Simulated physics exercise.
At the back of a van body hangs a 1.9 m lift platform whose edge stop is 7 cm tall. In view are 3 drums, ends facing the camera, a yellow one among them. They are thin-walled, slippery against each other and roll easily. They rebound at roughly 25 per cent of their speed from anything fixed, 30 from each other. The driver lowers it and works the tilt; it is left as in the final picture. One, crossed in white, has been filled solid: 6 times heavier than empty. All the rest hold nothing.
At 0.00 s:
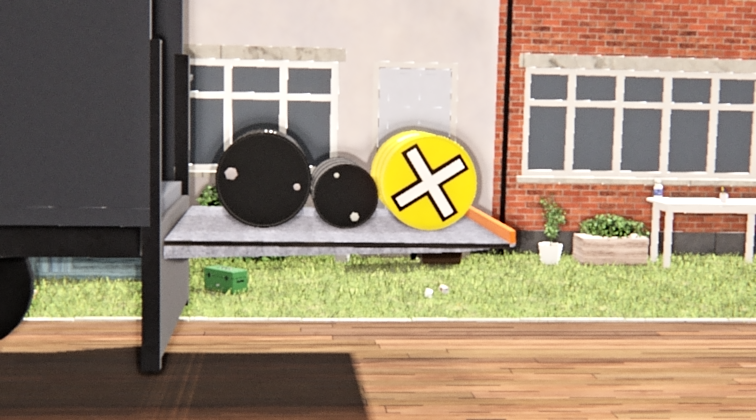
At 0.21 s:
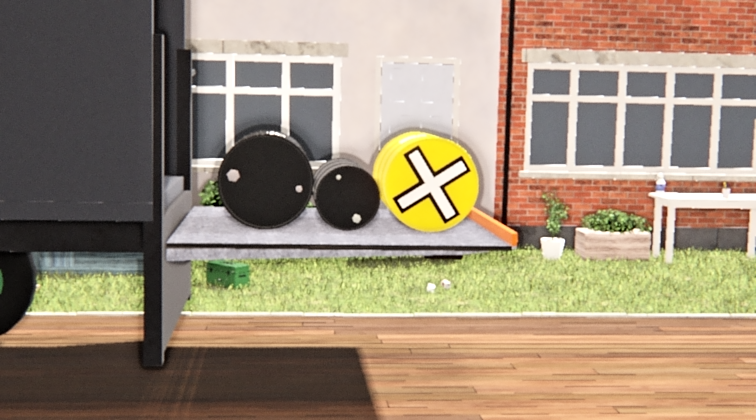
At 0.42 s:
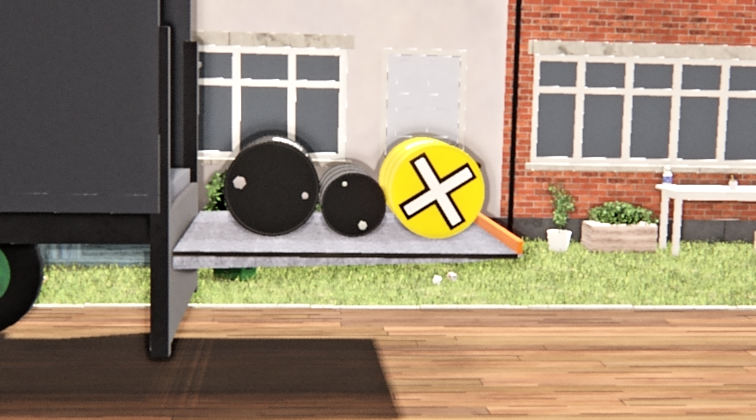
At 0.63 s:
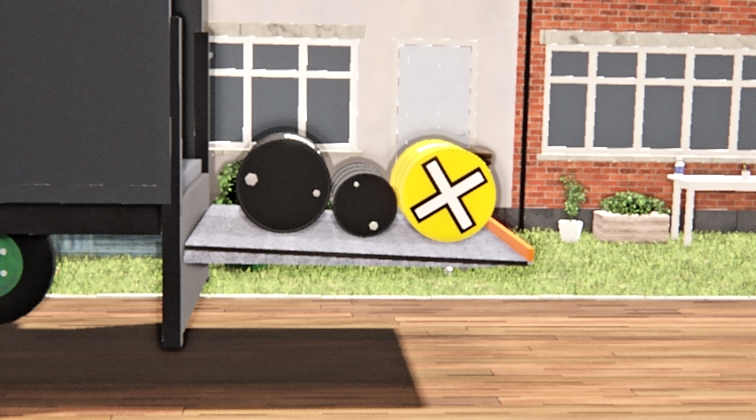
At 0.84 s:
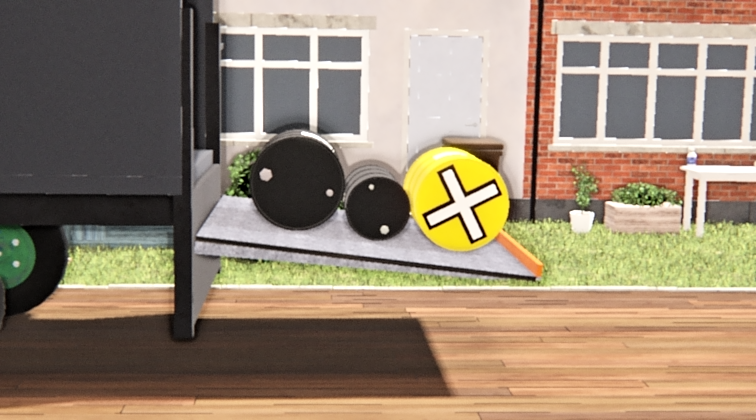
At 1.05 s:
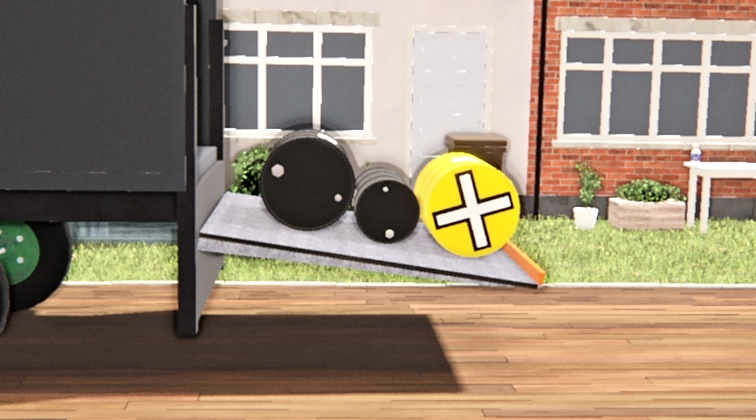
A grey platform with an orange lip, hung from the back of a dark truck body at left and seen from the side, starts out level before a brick and pale-walled house with a lawn. On it sit two black drums, large then small, and a yellow one with a white cross at right. The platform tilts down rightward, the yellow drum turns slightly, and the view shifts a little.
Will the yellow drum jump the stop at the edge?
The yellow drum is held back.
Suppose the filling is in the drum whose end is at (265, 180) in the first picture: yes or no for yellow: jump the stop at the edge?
Then yellow yes.
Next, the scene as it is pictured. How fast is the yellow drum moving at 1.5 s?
Roughly 0.1 m/s.
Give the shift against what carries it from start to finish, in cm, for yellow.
Moved: Yellow 20.
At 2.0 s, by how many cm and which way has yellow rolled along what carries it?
Yellow 15 right.
By 1.5 s, yellow is on the plate, 15 cm from the stop; 0 over the stop so far.
By 2.0 s, yellow is on the plate, 20 cm from the stop; 0 over the stop so far.
Finally (2.5 s), yellow is on the plate, 20 cm from the stop; 0 over the stop so far.
